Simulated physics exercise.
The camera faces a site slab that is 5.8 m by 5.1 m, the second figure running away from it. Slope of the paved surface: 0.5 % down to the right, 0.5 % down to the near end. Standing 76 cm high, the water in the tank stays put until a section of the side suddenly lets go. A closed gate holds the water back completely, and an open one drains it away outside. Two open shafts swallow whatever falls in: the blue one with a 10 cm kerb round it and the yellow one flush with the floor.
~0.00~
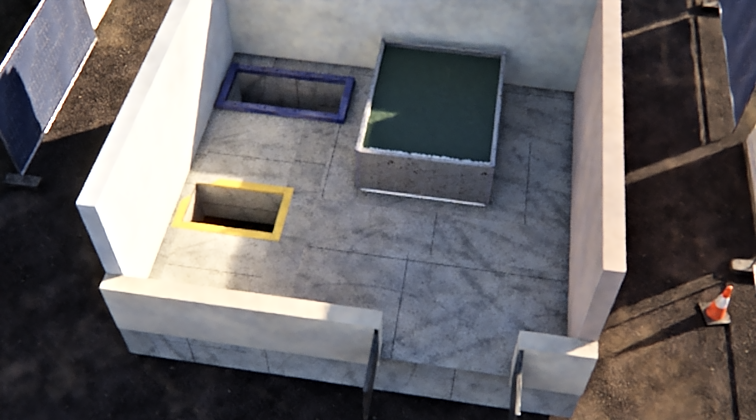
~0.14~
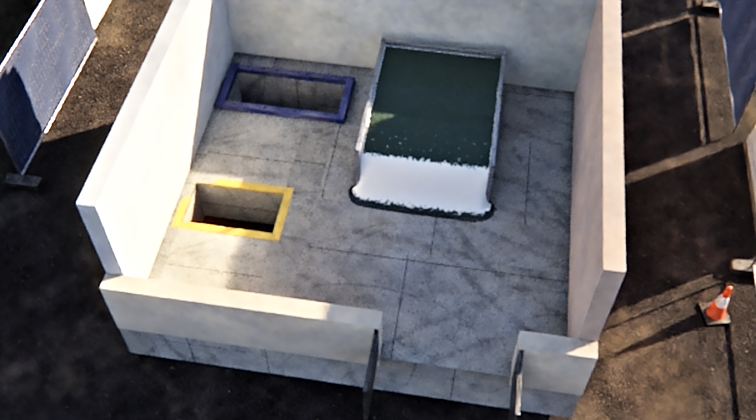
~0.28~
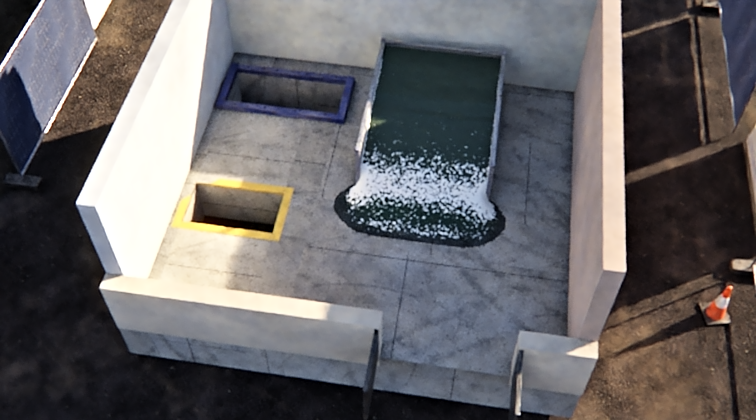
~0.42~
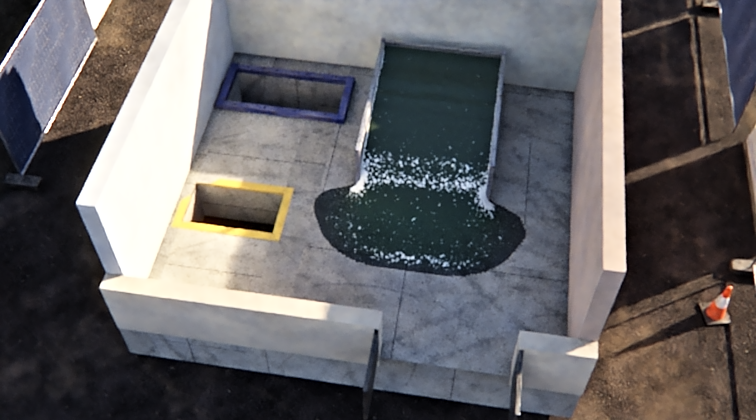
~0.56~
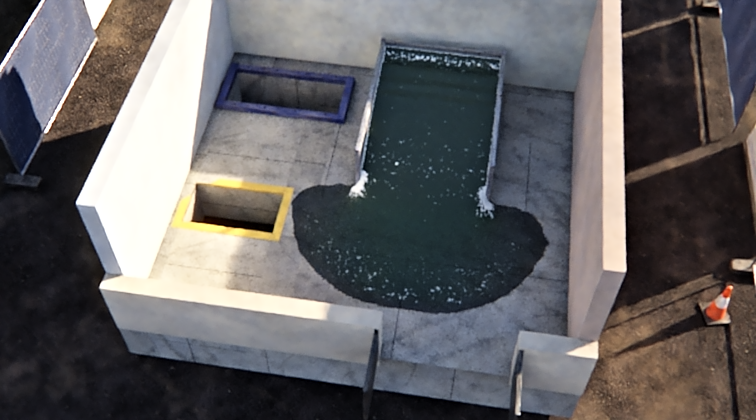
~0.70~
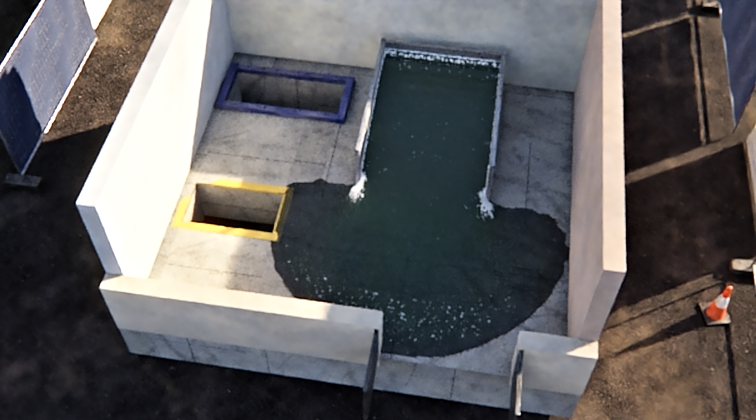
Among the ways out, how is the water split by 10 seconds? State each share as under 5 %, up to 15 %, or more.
For the gate opening, the share is over 15 %. For the blue pit, the share is under 5 %. For the yellow pit, the share is above 15 %.
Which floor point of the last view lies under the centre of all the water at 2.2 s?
Roughly (398, 224) in the last picture.
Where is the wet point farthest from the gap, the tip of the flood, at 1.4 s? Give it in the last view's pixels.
I'd mark it close to (203, 314).
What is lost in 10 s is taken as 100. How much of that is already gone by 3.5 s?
I'd put it at about 50 per cent by that time.
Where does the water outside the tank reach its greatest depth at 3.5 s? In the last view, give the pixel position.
You'll find it around (151, 307).
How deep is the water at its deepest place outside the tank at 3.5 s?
Around 29 centimetres.
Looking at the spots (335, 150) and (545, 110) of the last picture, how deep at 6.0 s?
1 and 3 cm, respectively.
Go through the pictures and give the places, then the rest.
The tank at (434, 103) is whole and still, 76 cm deep, in the first frame.
Water pours out at (423, 183) and has run 1.0 m, to (491, 207); deepest outside 20 cm, 76 cm at the tank's back, in the second frame.
Water pours out at (423, 185) and has run 1.2 m, to (497, 227); deepest outside 35 cm, 76 cm at the tank's back, in the third frame.
The front is at (498, 258), 1.6 m from the gap at (423, 186); 3.0 m2 of floor is under water; 75 cm left at the back of the tank, in the fourth frame.
The front is at (481, 300), 2.0 m from the gap at (423, 186); 5.2 m2 of floor is under water; 69 cm left at the back of the tank, in the fifth frame.
Water pours out at (423, 186) and has run 2.6 m, to (416, 349); deepest outside 32 cm, 64 cm at the tank's back, in the sixth frame.
After 1.4 s water covers 45 % of the floor and is deepest (40 cm) near (362, 338); gone so far, the gate opening 6 %, the blue pit 0 %, the yellow pit 0 %.
After 2.2 s water covers 50 % of the floor and is deepest (44 cm) near (138, 305); gone so far, the gate opening 17 %, the blue pit 0 %, the yellow pit 0 %.
After 3.5 s water covers 60 % of the floor and is deepest (29 cm) near (151, 307); gone so far, the gate opening 32 %, the blue pit 0 %, the yellow pit 4 %.
After 6.0 s water covers 75 % of the floor and is deepest (11 cm) near (138, 305); gone so far, the gate opening 44 %, the blue pit 0 %, the yellow pit 16 %.
After 10.0 s water covers 85 % of the floor and is deepest (6 cm) near (550, 174); gone so far, the gate opening 50 %, the blue pit 0 %, the yellow pit 22 %.
